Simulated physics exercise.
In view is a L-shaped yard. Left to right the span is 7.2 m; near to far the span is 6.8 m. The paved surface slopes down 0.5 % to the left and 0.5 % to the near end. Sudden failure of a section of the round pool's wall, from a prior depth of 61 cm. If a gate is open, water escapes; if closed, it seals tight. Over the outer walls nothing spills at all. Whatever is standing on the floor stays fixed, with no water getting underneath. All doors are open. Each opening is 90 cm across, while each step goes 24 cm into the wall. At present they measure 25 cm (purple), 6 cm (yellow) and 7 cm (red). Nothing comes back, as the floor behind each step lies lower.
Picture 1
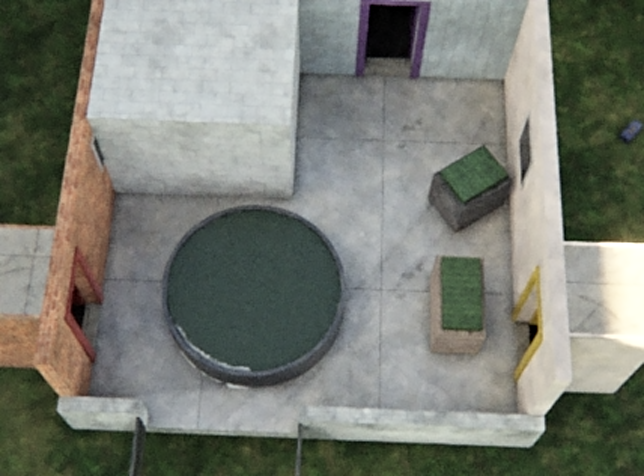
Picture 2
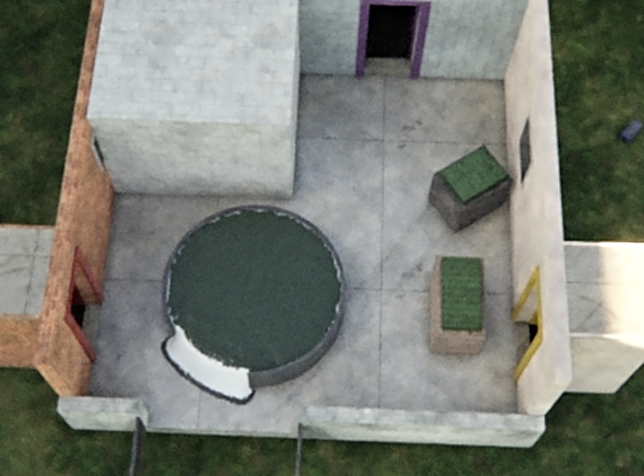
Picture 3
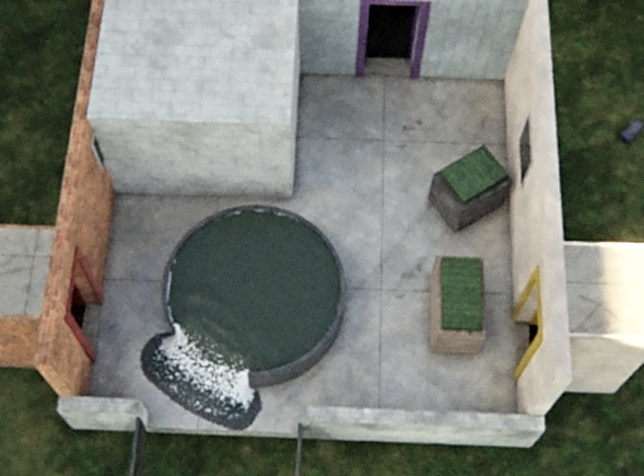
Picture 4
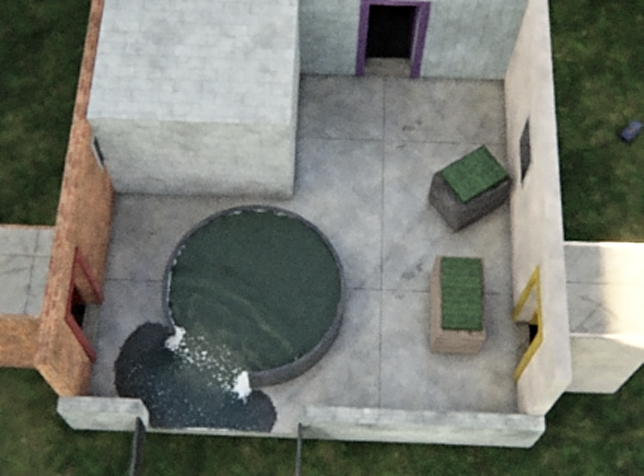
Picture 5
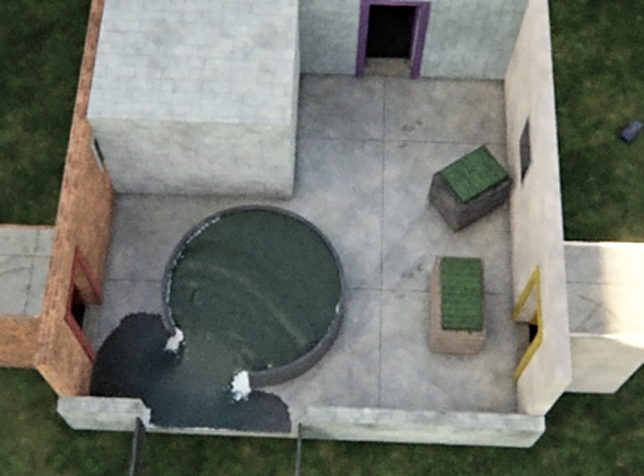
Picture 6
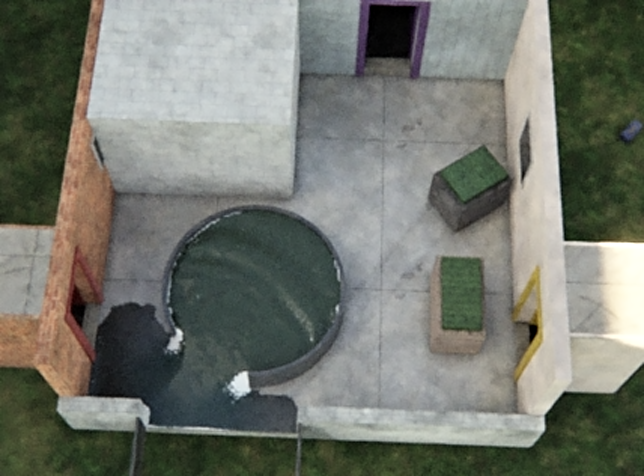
In a walled, paved yard with coloured doorways and two green-topped blocks, a round pool of dark green water sits still. Its near-left wall gives way, and water gushes out in white foam, then spreads as a dark sheet across the paving towards the red doorway and along the near wall.
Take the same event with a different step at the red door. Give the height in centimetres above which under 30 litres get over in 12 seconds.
10 cm.
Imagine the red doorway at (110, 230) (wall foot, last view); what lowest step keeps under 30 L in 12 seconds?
Something near 12.5 cm.
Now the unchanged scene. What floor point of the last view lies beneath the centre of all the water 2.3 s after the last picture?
The water is centred near (224, 312).
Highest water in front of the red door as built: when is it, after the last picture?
The depth peaks at about 1.0 seconds.
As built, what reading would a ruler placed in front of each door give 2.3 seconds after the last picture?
In cm: Purple 0, yellow 0, red 13.
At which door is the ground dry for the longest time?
Answer: The purple door.
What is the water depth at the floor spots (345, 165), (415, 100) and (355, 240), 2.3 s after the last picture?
In that order: 0, 0 and 0 cm.
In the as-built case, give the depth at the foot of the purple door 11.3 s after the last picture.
1.0 cm.
Then, 0.7 s after the last picture water covers 10 % of the floor, deepest (44 cm) near (98, 410); 9 cm at the red door, 1 litre in over its 7 cm step.
Then, 2.3 s after the last picture water covers 25 % of the floor, deepest (35 cm) near (87, 410); 13 cm at the red door, 20 litres in over its 7 cm step.
Then, 11.3 s after the last picture water covers 65 % of the floor, deepest (12 cm) near (87, 410); 9 cm at the red door, 70 litres in over its 7 cm step.
At the red door as built, the water peaked near 13 cm, 1.1 s after the last picture.
Run again over the same 12 s with other heights there, 39 litres in over 9 cm, 11 litres over 12.5 cm. The limit of 30 litres is kept from about 10 cm up.
